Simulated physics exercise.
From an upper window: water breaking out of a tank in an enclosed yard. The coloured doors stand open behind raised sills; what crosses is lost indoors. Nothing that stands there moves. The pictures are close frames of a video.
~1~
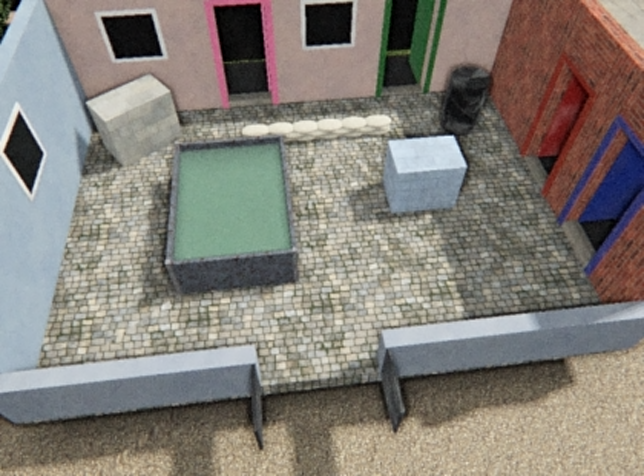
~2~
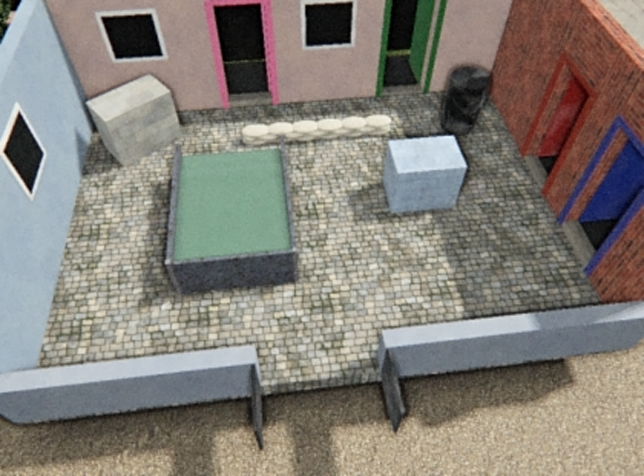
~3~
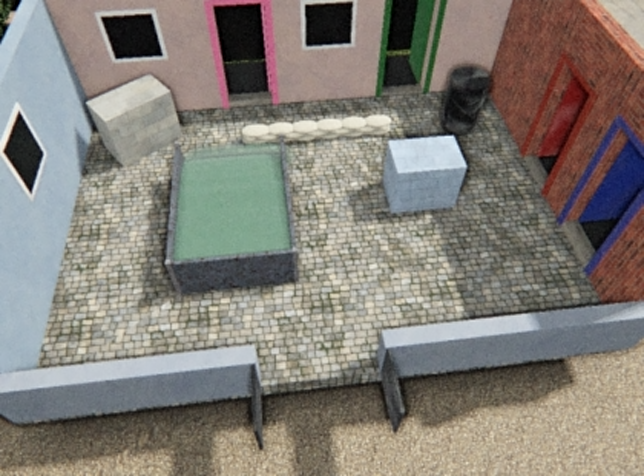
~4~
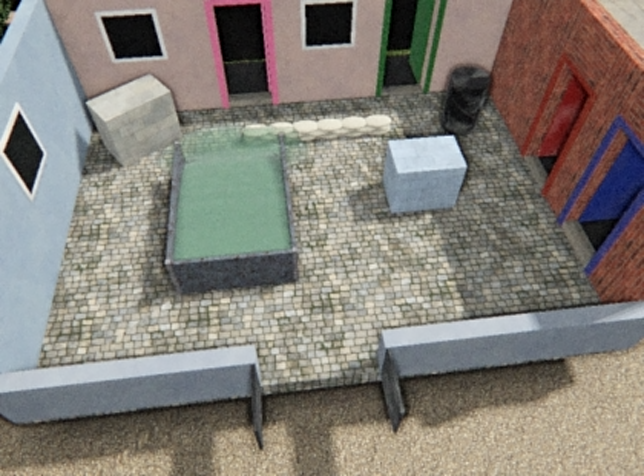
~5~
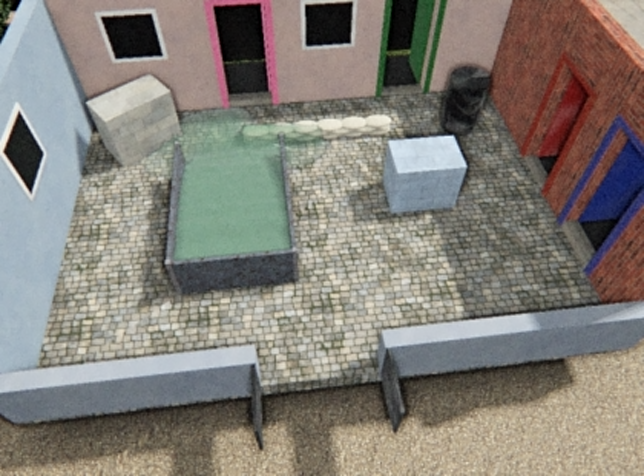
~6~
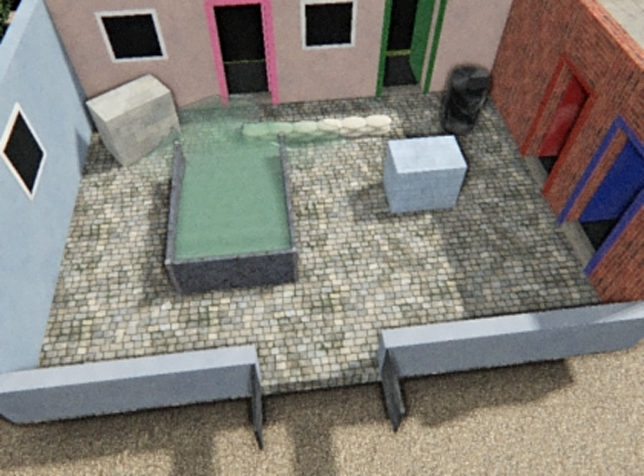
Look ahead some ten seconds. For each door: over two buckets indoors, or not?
The pink door floods; the blue door holds within the limit; the green door floods; the red door floods.
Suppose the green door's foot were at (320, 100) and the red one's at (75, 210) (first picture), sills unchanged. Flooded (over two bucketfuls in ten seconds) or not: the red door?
One by one: Red floods.
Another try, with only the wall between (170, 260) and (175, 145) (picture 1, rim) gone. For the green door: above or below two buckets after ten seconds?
One by one: The green one stays under.
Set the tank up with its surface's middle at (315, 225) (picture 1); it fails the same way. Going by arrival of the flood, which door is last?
Last comes the one in blue.
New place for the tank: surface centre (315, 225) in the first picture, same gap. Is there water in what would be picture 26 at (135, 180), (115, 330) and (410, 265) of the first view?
As listed: Wet, free of water, dry.
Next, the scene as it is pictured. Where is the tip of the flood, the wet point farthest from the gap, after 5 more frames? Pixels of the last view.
Close to (439, 137).
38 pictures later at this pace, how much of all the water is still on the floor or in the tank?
Near 90 in a hundred.
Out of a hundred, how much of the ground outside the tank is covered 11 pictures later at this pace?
Roughly 35 per cent.
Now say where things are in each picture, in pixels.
Still water in the water tank at (231, 196), in the first picture.
Water pours out on the water tank's far side and has run to a hidden place, in the second picture.
The front is at a hidden place, out from the gap on the water tank's far side, in the third picture.
The front is at (306, 143), out from the gap on the water tank's far side, in the fourth picture.
The front is at (208, 111), out from the gap on the water tank's far side, in the fifth picture.
The front is at a hidden place, out from the gap on the water tank's far side, in the sixth picture.
A moment on, water covers 20 % of the floor; the pink door over two buckets in, the blue door not reached, the green door not reached, the red door not reached.
Next, water covers 35 % of the floor; the pink door over two buckets in, the blue door not reached, the green door wet at the sill, nothing in, the red door not reached.
Then, water covers 55 % of the floor; the pink door far over two buckets in, the blue door not reached, the green door wet at the sill, nothing in, the red door over two buckets in.
Later, water covers 70 % of the floor; the pink door far over two buckets in, the blue door wet at the sill, nothing in, the green door over two buckets in, the red door far over two buckets in.
In the end, water covers 95 % of the floor; the pink door far over two buckets in, the blue door wet at the sill, nothing in, the green door over two buckets in, the red door far over two buckets in.
